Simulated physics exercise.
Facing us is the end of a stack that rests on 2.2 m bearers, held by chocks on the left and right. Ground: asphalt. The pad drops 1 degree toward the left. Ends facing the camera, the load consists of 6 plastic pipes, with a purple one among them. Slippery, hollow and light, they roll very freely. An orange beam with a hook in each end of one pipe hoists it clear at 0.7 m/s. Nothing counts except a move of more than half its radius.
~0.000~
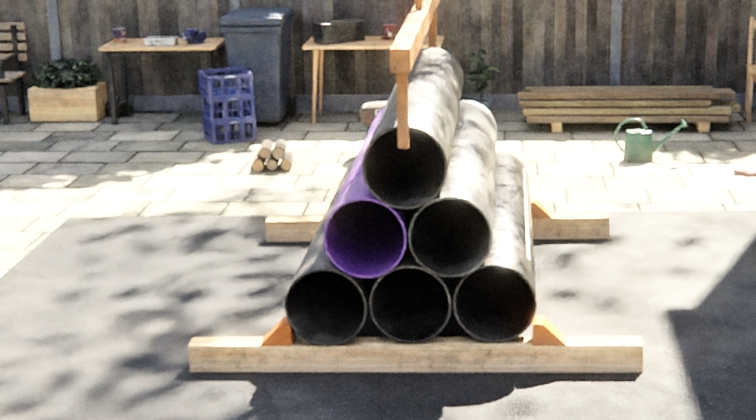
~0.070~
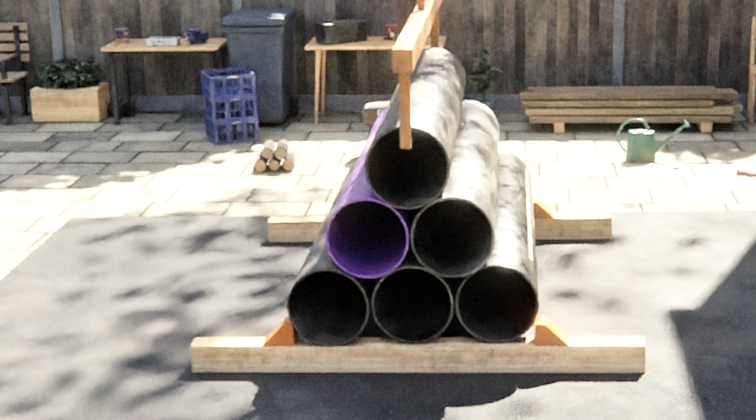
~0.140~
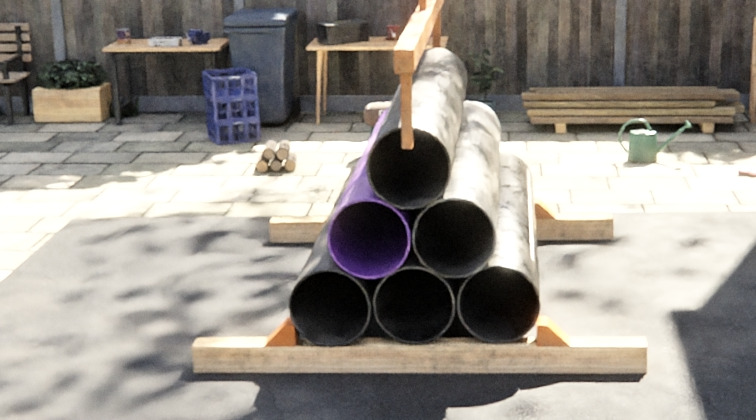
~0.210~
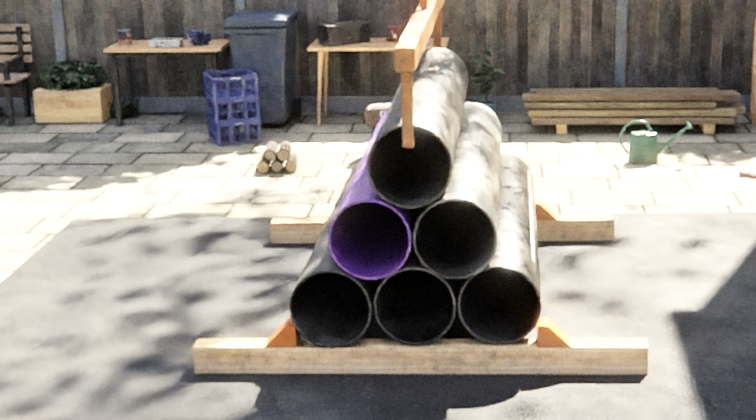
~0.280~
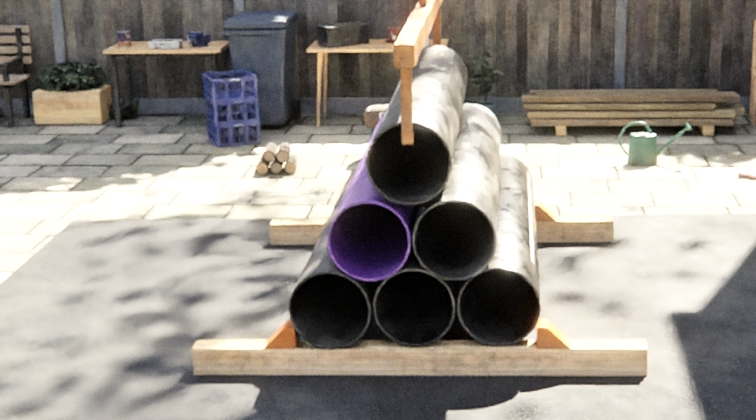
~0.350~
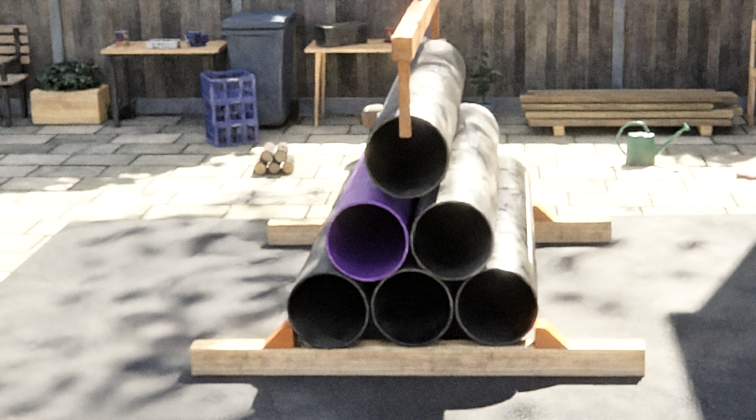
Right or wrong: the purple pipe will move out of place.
Wrong, it is held.
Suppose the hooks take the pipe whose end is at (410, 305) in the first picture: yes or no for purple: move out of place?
In that case purple would do so.
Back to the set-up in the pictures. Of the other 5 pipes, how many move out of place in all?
Count of them: 0.
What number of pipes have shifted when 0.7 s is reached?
0.
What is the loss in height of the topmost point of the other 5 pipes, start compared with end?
0 cm.
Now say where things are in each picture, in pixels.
The first picture shows purple (365, 238); hooked one at (405, 168); the pad slopes 1° down to the left; 3 of the 6 form the bottom row.
The second picture shows purple (367, 239); hooked one at (407, 168).
The third picture shows purple (369, 239); hooked one at (409, 168).
The fourth picture shows purple (369, 240); hooked one at (410, 167), up 1 cm.
The fifth picture shows purple (369, 242); hooked one at (409, 164), up 3 cm.
The sixth picture shows purple (367, 241); hooked one at (407, 157), up 7 cm.
Then, 0.7 s in, purple is where it was; 0 others dislodged.
In the end (1.1 s), purple is where it was; 0 others dislodged.
